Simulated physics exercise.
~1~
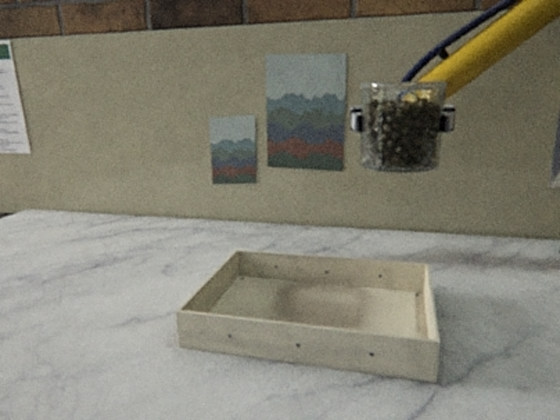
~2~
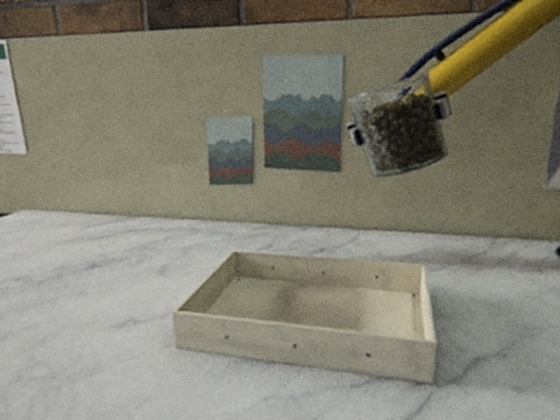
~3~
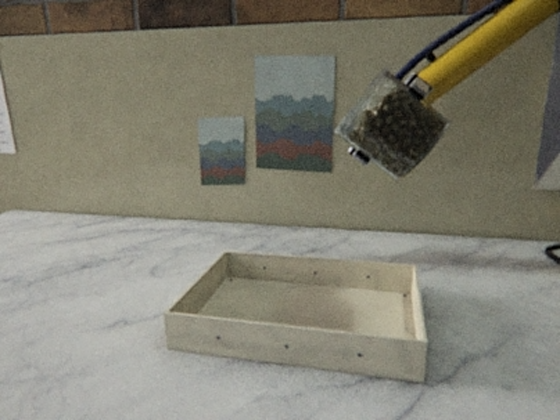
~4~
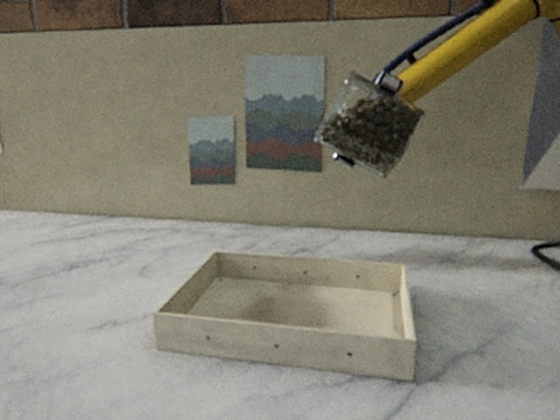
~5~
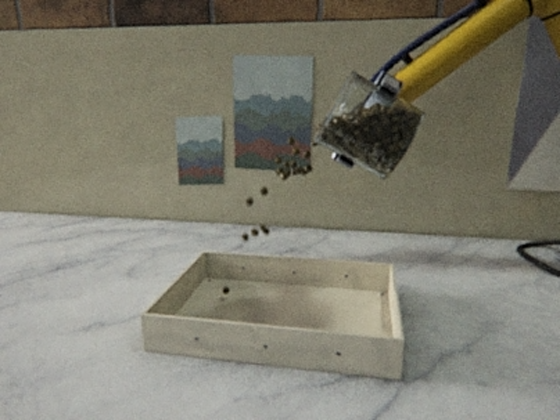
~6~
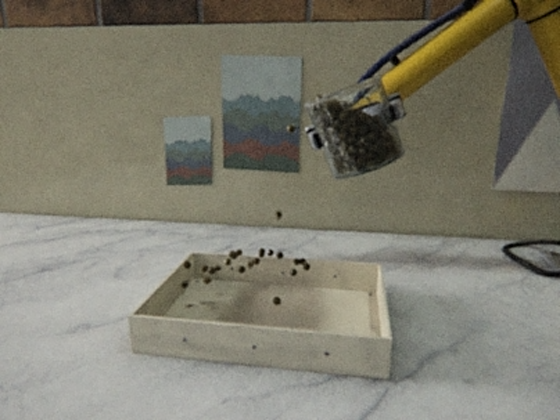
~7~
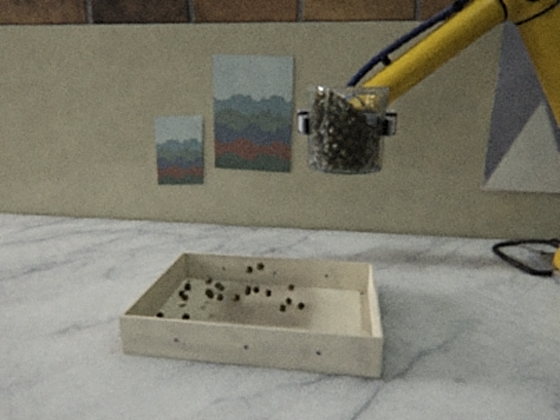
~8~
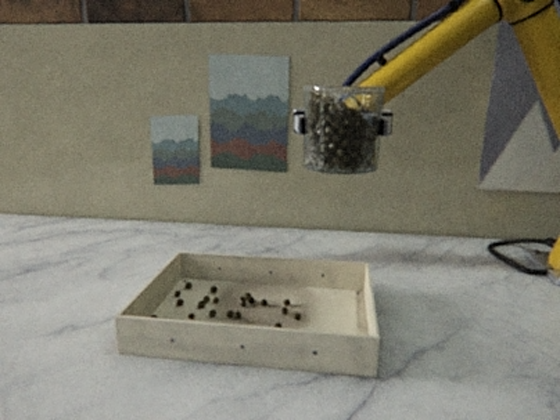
A yellow robotic arm held a clear beaker of small dark beads above a shallow wooden tray, tipped it to the left so some spilled in, then turned it upright, leaving a scattering in the tray and the beaker still mostly full.
